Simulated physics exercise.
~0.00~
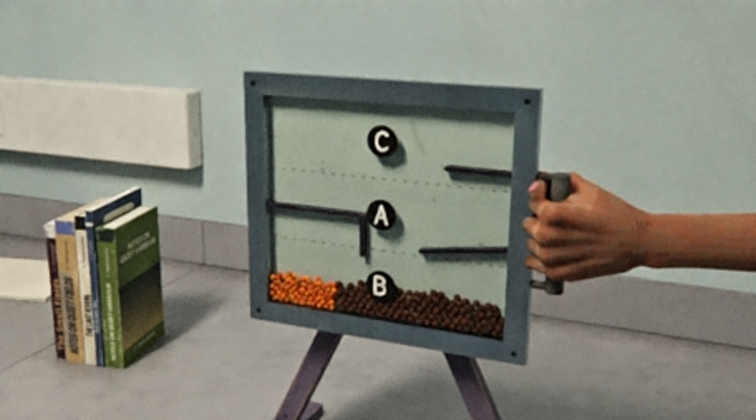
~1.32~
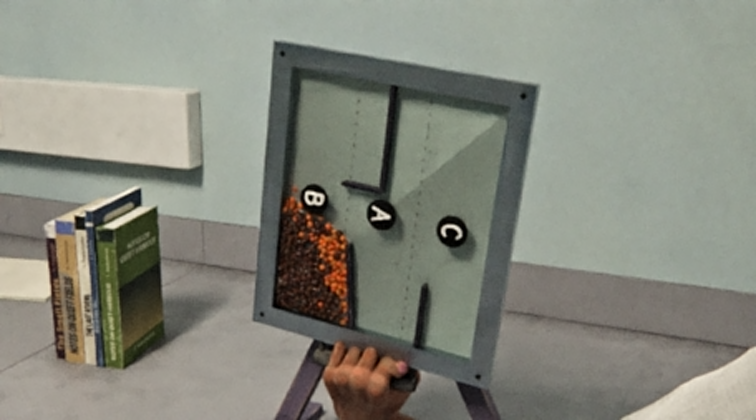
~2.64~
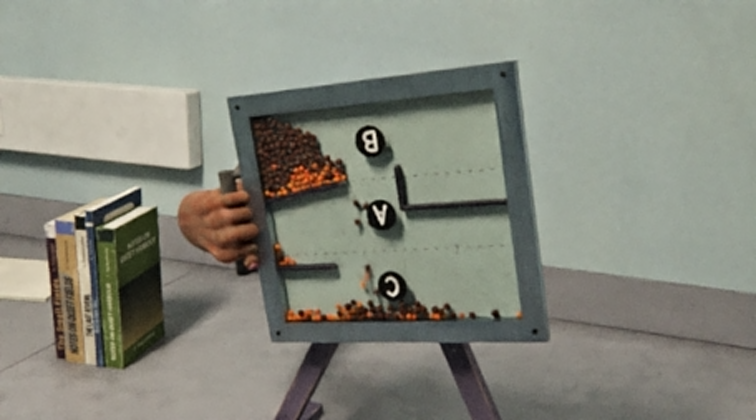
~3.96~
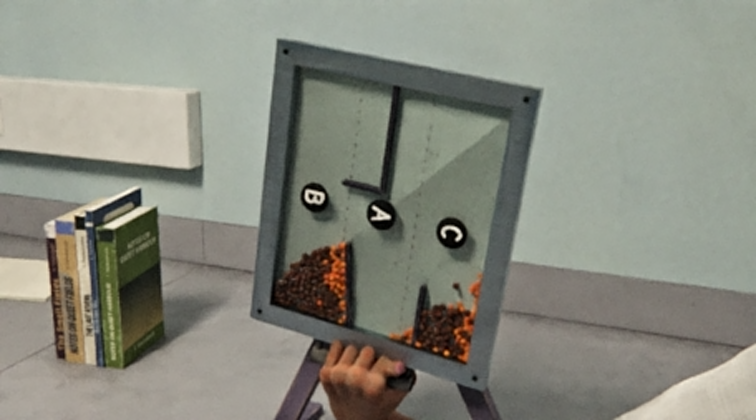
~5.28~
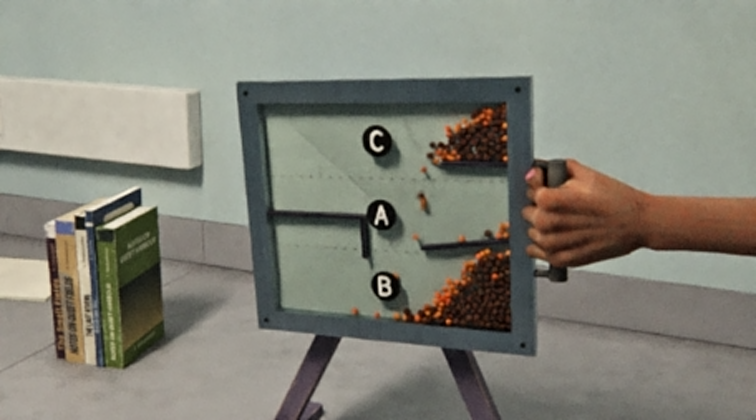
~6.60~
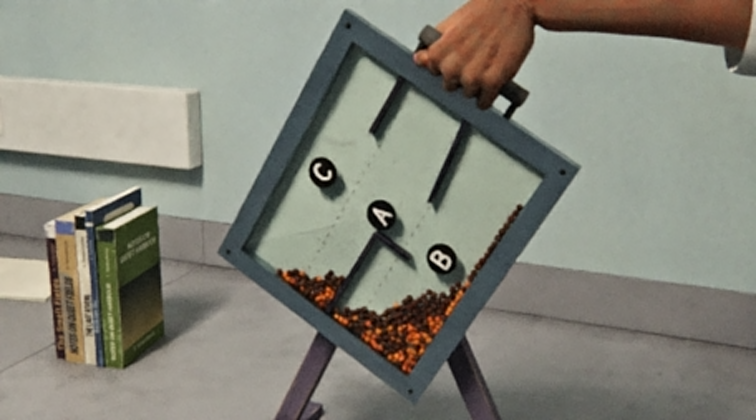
Dark and orange beads tumbling through a framed box as a hand turns it nearly upside down, then back past level, settling mostly around B.
